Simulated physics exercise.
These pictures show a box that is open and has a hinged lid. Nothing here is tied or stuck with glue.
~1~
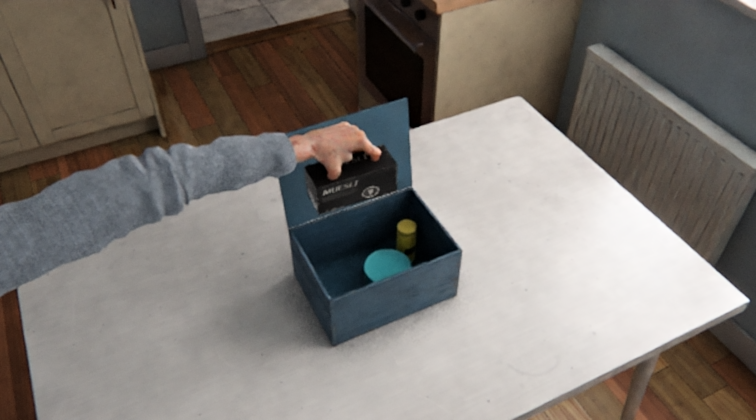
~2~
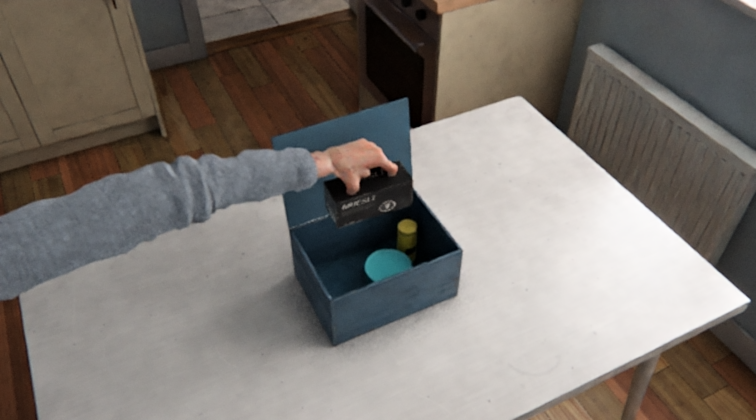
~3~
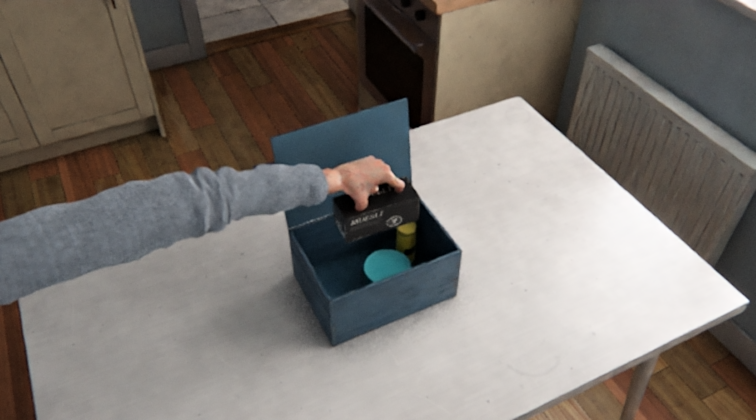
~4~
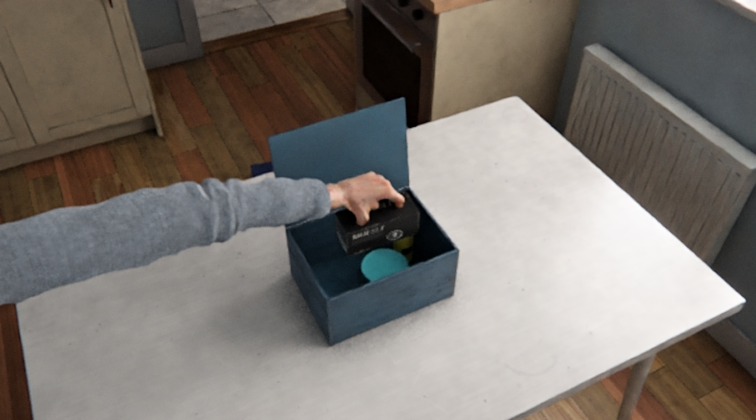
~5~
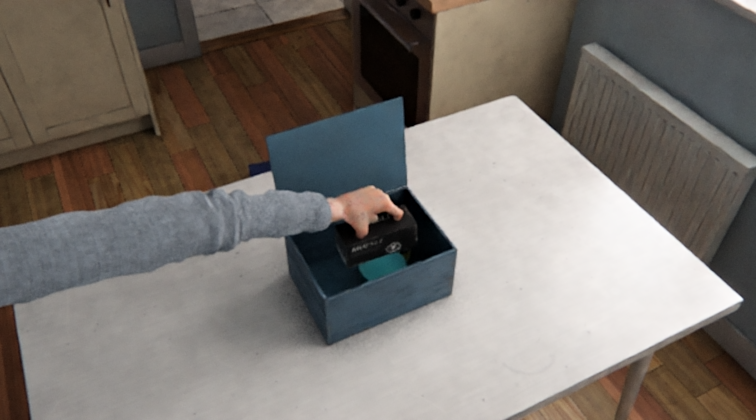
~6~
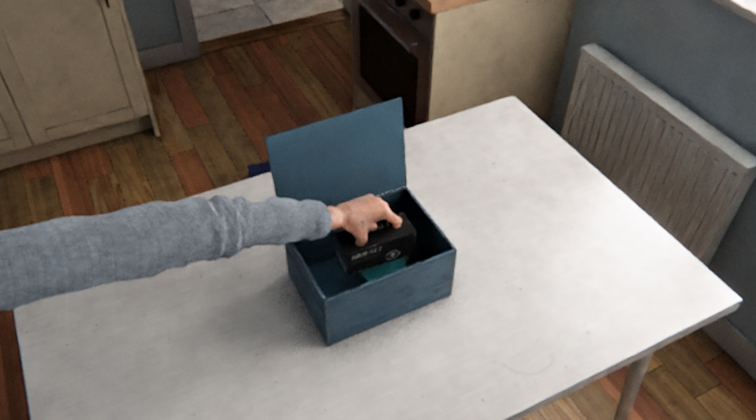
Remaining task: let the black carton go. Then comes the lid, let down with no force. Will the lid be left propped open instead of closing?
The lid goes all the way down.
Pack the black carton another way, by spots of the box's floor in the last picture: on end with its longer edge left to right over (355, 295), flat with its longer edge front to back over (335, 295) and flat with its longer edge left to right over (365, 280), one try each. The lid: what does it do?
With the first placement it remains raised; with the second it settles down; with the third it settles down.
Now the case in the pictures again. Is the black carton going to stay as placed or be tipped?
Observation: The black carton keeps the set orientation.
Then, 1.00 s after the last picture, lid starting down; black carton slid a little near (376, 256).
Then, 1.50 s after the last picture, lid 66° above the rim; black carton slid a little near (376, 256).
Then, 1.90 s after the last picture, lid 38° above the rim; black carton slid a little near (376, 256).
Then, 2.20 s after the last picture, lid 13° above the rim; black carton slid a little near (376, 256).
At rest, lid shut; all 3 in place. Seen from the same camera at the end, black carton near (376, 256).
